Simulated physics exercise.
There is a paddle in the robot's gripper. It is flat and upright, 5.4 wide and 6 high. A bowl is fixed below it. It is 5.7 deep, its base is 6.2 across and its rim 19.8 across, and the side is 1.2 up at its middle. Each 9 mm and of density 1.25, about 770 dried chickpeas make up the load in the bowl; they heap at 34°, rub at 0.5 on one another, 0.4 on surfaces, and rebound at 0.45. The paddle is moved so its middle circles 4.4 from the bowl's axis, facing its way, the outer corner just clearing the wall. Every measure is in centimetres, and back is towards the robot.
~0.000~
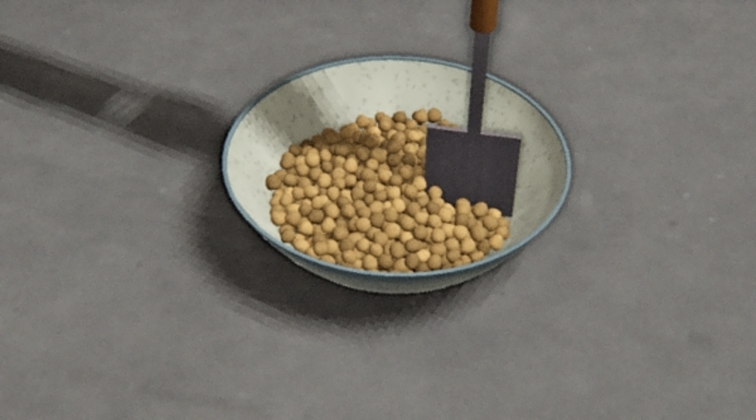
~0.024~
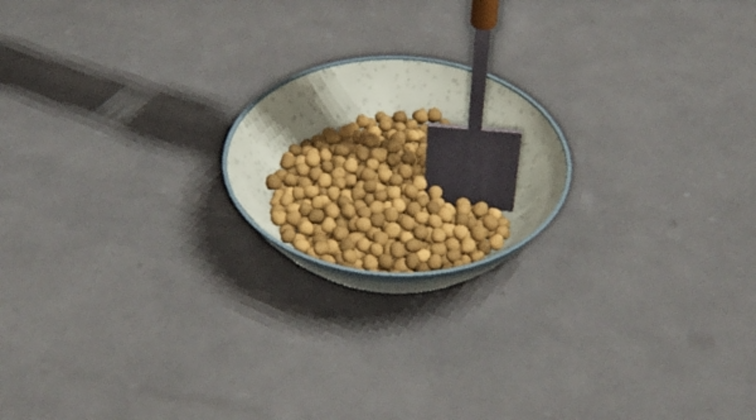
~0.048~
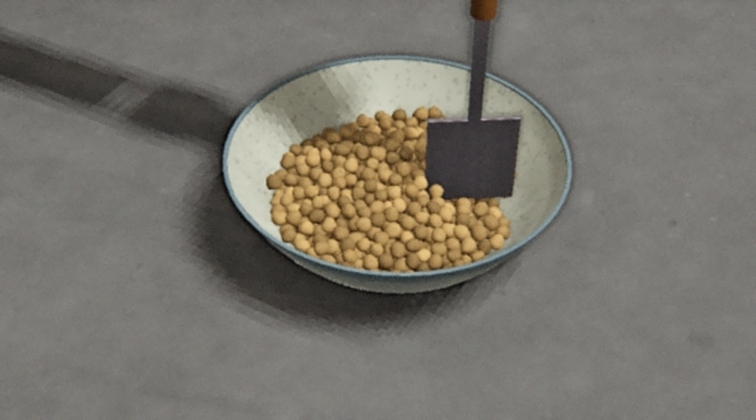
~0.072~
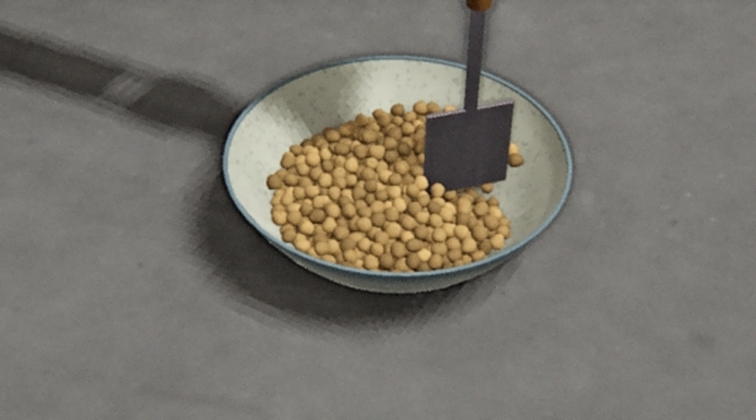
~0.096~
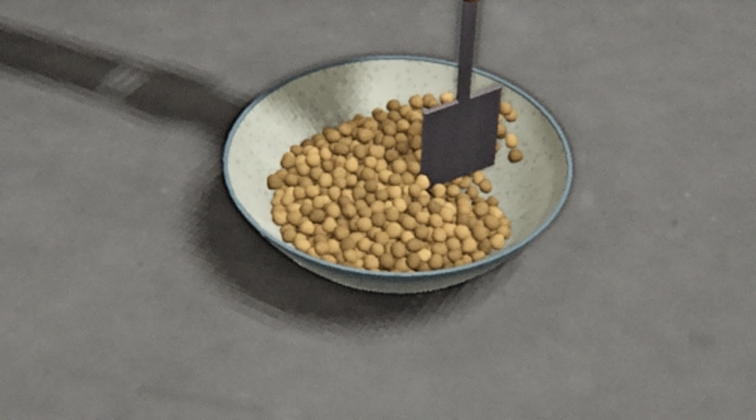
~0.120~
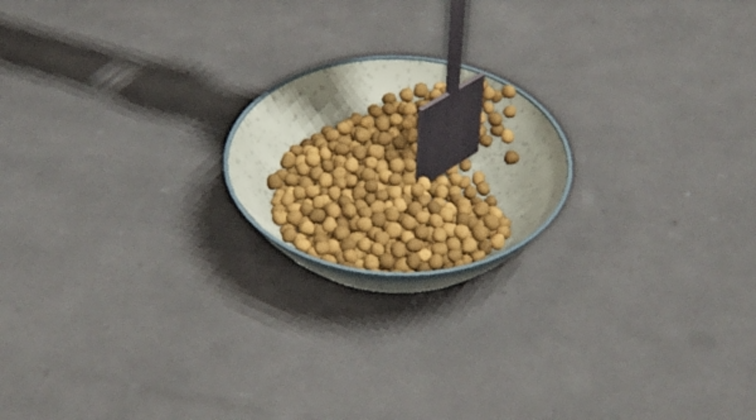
The clip shows a dark, flat paddle in a pale, blue-rimmed bowl of dried chickpeas, first staying nearly still, then sweeping toward the back and slightly left while turning, as some chickpeas shift up the back and right side.
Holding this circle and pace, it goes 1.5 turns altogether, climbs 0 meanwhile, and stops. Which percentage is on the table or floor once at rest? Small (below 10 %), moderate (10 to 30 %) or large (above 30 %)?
Moderate.
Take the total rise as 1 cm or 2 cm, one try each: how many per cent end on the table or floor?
About 20 per cent on the first try and 15 per cent on the second.
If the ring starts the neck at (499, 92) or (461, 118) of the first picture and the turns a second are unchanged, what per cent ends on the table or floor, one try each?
10 and 15 per cent.
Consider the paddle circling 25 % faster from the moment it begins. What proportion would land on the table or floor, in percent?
I'd expect about 35 %.
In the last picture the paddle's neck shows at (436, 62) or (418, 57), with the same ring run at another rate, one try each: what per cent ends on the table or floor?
Close to 35 and 45 in a hundred.
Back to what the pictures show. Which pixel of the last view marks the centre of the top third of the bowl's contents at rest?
I'd say close to (317, 210).
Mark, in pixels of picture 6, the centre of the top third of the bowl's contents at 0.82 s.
The centre is roughly (415, 111).
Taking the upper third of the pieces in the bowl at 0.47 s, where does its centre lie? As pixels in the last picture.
Centre estimate: Approx. (367, 235) px.
After 0.47 s, 244° round, highest piece 9 above the table; 700 in the bowl, 35 on the table or floor, 34 in flight or on the tool.
After 0.82 s, 74° round, highest piece 8 above the table; 641 in the bowl, 121 on the table or floor, 7 in flight or on the tool.
After 1.20 s, 180° round, highest piece 6 above the table; 602 in the bowl, 166 on the table or floor, 1 in flight or on the tool.
After 1.90 s, 180° round, highest piece 6 above the table; 602 in the bowl, 167 on the table or floor.
At rest, 602 in the bowl, 167 on the table or floor. That is 22 % on the table or floor.
